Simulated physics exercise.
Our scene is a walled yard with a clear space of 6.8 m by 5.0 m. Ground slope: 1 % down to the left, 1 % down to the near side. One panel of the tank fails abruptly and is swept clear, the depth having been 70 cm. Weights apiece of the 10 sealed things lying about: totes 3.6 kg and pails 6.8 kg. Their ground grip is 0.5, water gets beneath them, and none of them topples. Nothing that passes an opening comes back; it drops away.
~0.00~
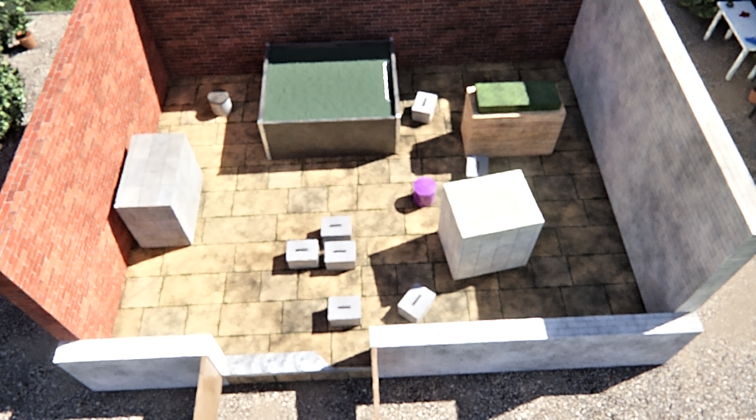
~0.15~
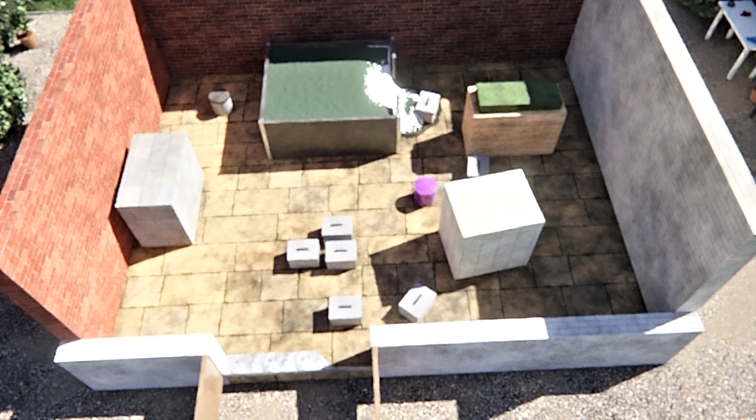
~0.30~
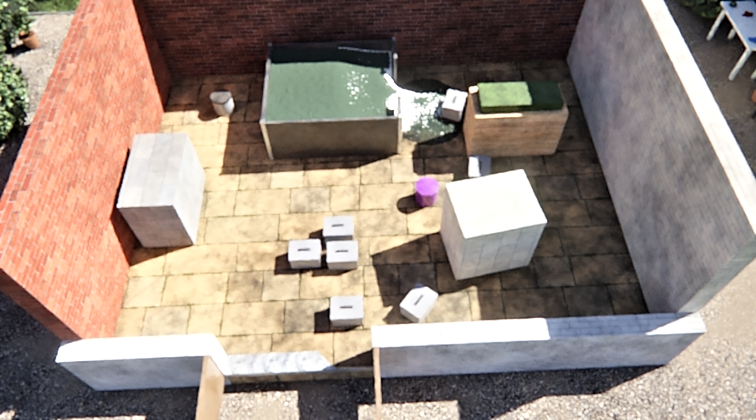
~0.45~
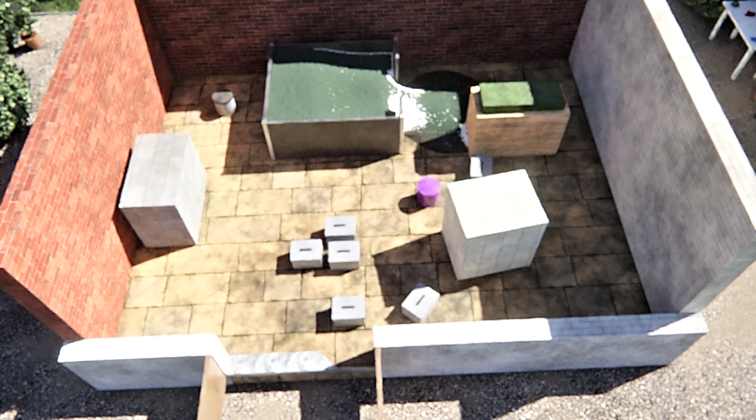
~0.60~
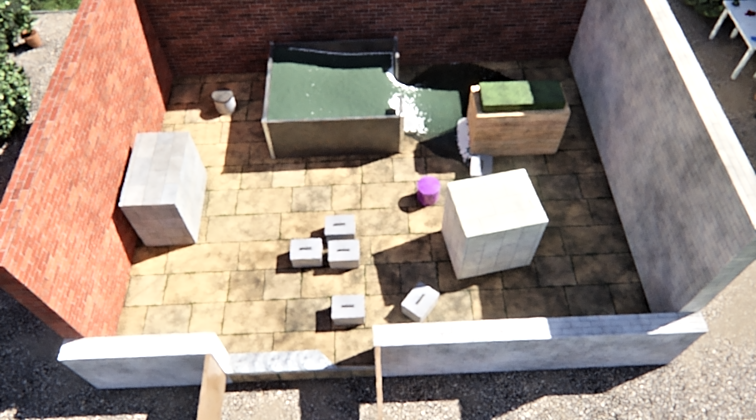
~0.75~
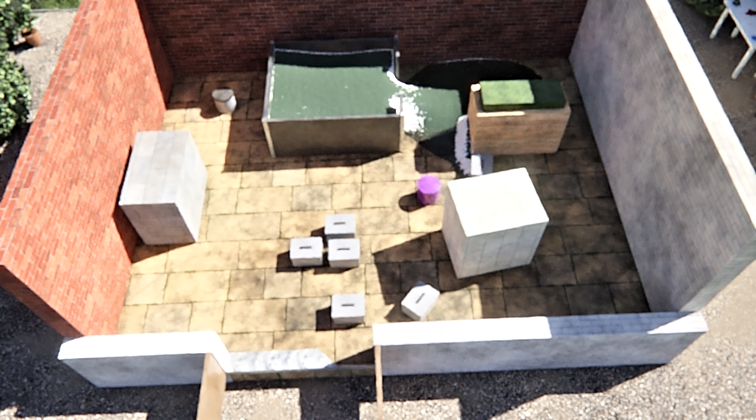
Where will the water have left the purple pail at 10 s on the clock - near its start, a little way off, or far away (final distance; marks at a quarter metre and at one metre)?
A little way off.
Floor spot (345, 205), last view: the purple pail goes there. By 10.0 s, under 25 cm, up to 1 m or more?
It stays put.
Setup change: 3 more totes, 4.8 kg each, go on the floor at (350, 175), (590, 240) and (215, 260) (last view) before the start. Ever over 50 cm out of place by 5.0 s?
The first one ends up inside that, the second beyond that, the third inside that.
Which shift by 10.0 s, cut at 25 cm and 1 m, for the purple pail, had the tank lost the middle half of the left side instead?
So the purple pail keeps its position.
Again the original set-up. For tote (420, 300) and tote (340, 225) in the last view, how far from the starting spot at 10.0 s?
Taken in order, the shifts are 400 cm and 100 cm.
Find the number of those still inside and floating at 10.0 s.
I get 6.
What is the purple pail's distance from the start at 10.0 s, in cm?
Distance: Near 40 cm.
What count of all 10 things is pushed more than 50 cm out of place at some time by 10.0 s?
I count 8 of them.
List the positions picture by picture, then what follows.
The purple pail at (425, 186) rests on the ground; 3.1 m2 under water; 0 of 10 have shifted, in the first picture.
The purple pail at (426, 186), on the bottom; 3.5 m2 under water; 0 of 10 have shifted, in the second picture.
The purple pail at (427, 186) rests on the ground; water covers 4.2 m2; 1 of 10 have shifted, in the third picture.
The purple pail at (429, 186) rests on the ground; 5.0 m2 under water; 1 of 10 have shifted, in the fourth picture.
The purple pail at (429, 185), on the bottom; water covers 5.8 m2; 2 of 10 have shifted, in the fifth picture.
The purple pail at (429, 184), on the bottom; water covers 6.7 m2; 2 of 10 have shifted, in the sixth picture.
After 2.0 s the purple pail is near (428, 185), 0.0 m from its start, aground; 0 of 10 are out; 2 afloat.
After 4.5 s the purple pail is near (408, 191), 0.3 m from its start, aground; 0 of 10 are out; 3 afloat.
After 7.0 s the purple pail is near (404, 192), 0.4 m from its start, aground; 1 of 10 are out; 4 afloat.
After 10.0 s the purple pail is near (400, 192), 0.4 m from its start, aground; 1 of 10 are out; 6 afloat.
